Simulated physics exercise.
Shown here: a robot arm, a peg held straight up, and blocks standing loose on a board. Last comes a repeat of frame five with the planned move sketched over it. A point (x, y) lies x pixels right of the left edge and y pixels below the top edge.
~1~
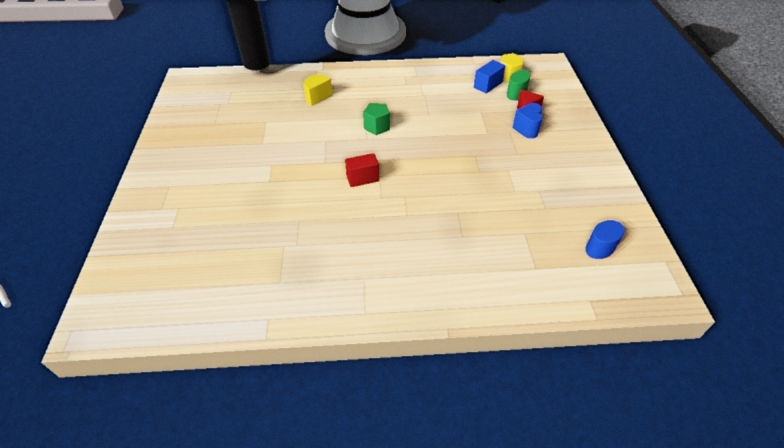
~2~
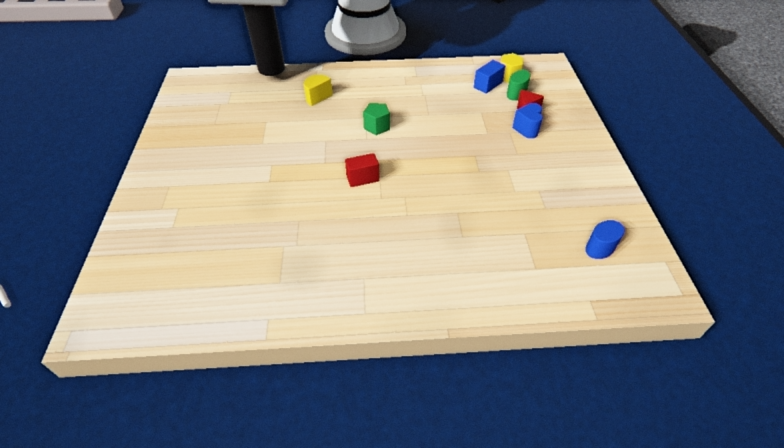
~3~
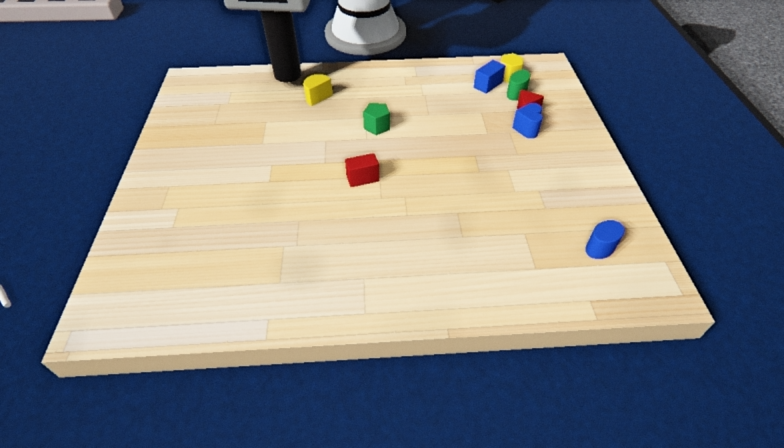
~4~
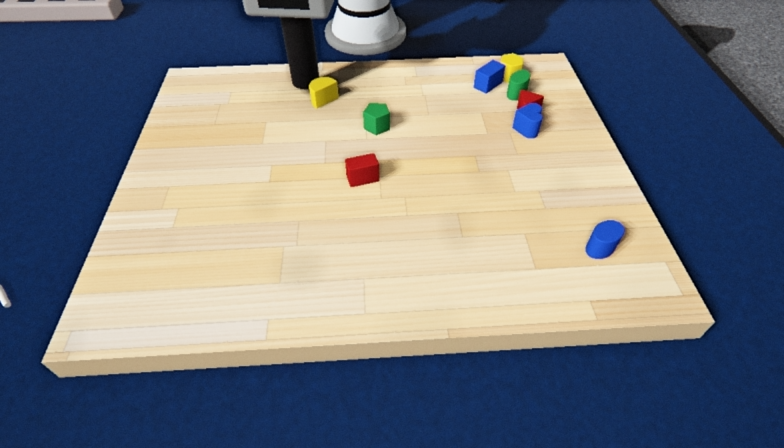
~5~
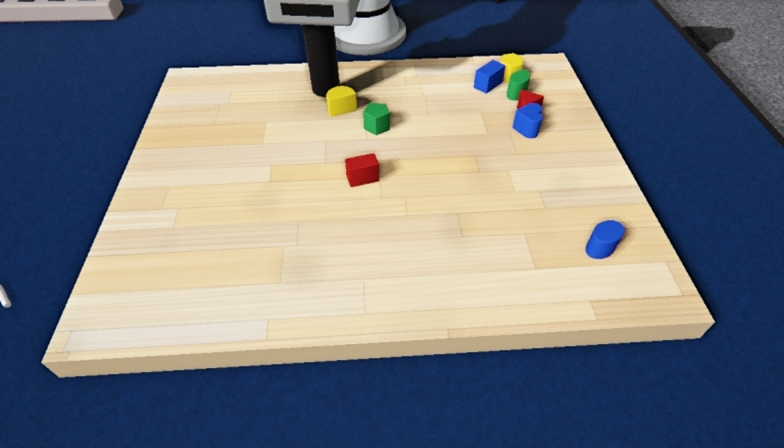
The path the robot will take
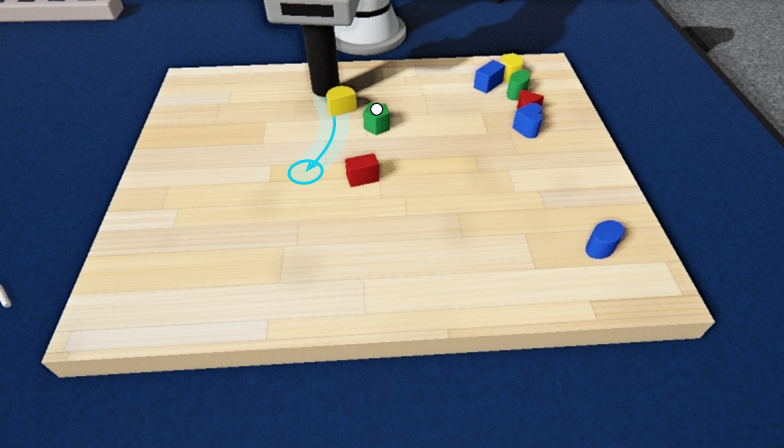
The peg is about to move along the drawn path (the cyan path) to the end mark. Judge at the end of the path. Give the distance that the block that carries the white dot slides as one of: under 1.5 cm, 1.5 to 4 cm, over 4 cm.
Under 1.5 cm.
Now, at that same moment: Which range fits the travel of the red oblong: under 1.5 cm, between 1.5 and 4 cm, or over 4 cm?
Displacement: Within 1.5 cm.
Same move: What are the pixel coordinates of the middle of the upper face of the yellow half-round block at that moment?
Pixel (359, 109).
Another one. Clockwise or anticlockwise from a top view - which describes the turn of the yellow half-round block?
Viewed from above: Anti-clockwise.
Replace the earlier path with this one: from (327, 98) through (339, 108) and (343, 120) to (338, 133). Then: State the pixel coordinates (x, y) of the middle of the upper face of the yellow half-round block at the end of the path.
Around pixel (365, 114).
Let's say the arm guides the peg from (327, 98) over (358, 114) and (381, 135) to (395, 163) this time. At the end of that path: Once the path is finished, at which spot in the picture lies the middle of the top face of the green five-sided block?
If I read the scene right, the answer is (437, 138).
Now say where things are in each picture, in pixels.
The first frame shows tip of the peg at (257, 64), middles of tops, yellow half-round block at (315, 80), red oblong at (362, 161), green five-sided block at (377, 109).
The second frame shows peg at (272, 69), nothing pushed.
The third frame shows peg at (288, 75), nothing pushed.
The fourth frame shows peg at (306, 82), yellow half-round block at (321, 83).
The fifth frame shows peg at (326, 89), yellow half-round block at (340, 92), red oblong at (362, 161), green five-sided block at (377, 109).
The line goes from (327, 98) over (334, 121) and (328, 146) to (306, 172); the dot is on the green five-sided block.
The first path, step by step. One third of the way, peg at (333, 112); yellow half-round block at (358, 107), turned 65° anticlockwise; green five-sided block at (379, 110).
Two thirds of the way, peg at (326, 137); yellow half-round block at (359, 109), turned 70° anticlockwise; green five-sided block at (380, 110), turned 20° anticlockwise.
At the end, peg at (304, 163); yellow half-round block at (359, 109), turned 70° anticlockwise; red oblong unmoved; green five-sided block at (380, 110), turned 20° anticlockwise.
